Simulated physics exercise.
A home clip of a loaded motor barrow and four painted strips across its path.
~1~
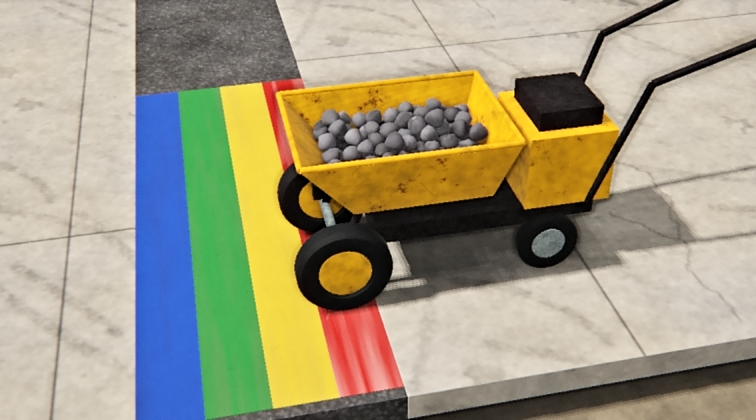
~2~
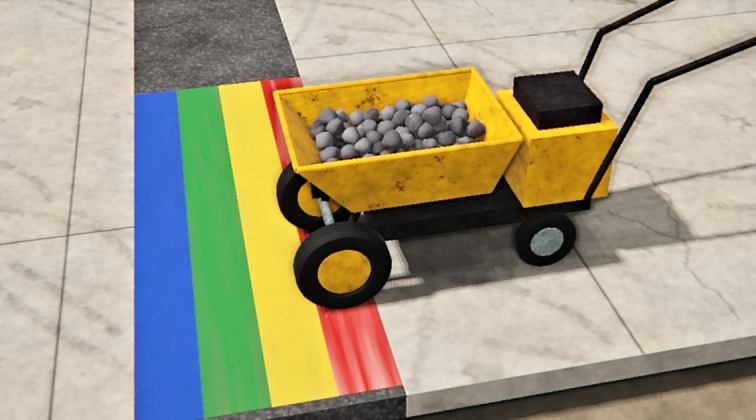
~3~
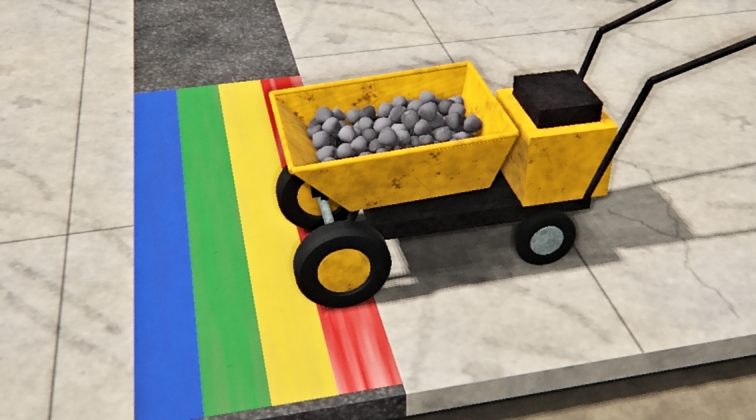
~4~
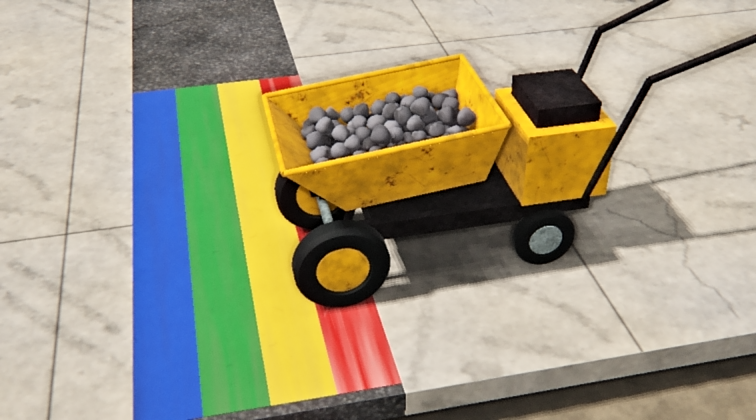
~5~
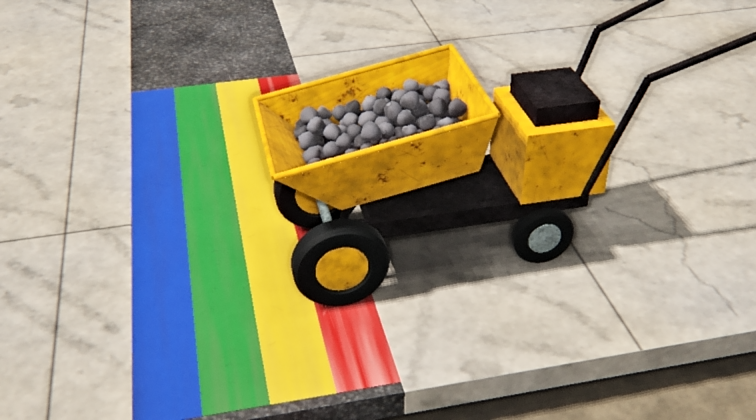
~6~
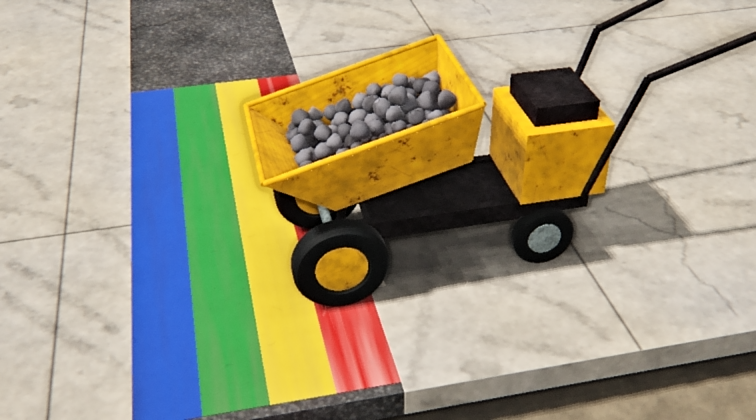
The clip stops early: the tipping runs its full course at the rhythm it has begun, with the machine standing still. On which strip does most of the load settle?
The blue one gets the largest share.
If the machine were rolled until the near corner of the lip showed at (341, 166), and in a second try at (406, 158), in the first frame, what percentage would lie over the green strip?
About 40 and 30 per cent.
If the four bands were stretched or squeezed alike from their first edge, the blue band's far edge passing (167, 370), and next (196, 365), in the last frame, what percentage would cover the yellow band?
First some 0, then 0 per cent.
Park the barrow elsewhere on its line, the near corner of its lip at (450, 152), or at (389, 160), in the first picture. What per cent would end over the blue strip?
Near 0 % and 20 %.
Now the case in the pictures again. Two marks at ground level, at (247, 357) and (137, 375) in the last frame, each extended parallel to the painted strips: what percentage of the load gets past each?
First some 90, then 40 per cent.
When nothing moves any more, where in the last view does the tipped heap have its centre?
Around (141, 283).
Just after the last frame, skip tipped steeply; every one in the skip.
A moment on, skip tipped right over; the larger part in the skip; just a few over the green strip; roughly a quarter over the blue strip.
Further on, skip tipped right over; about a tenth in the skip; about a tenth over the green strip; roughly half over the blue strip; roughly a third off the paint.
When it is over, skip tipped right over; about a tenth in the skip; not one over the red strip; not one over the yellow strip; about a tenth over the green strip; roughly half over the blue strip; roughly a third off the paint.
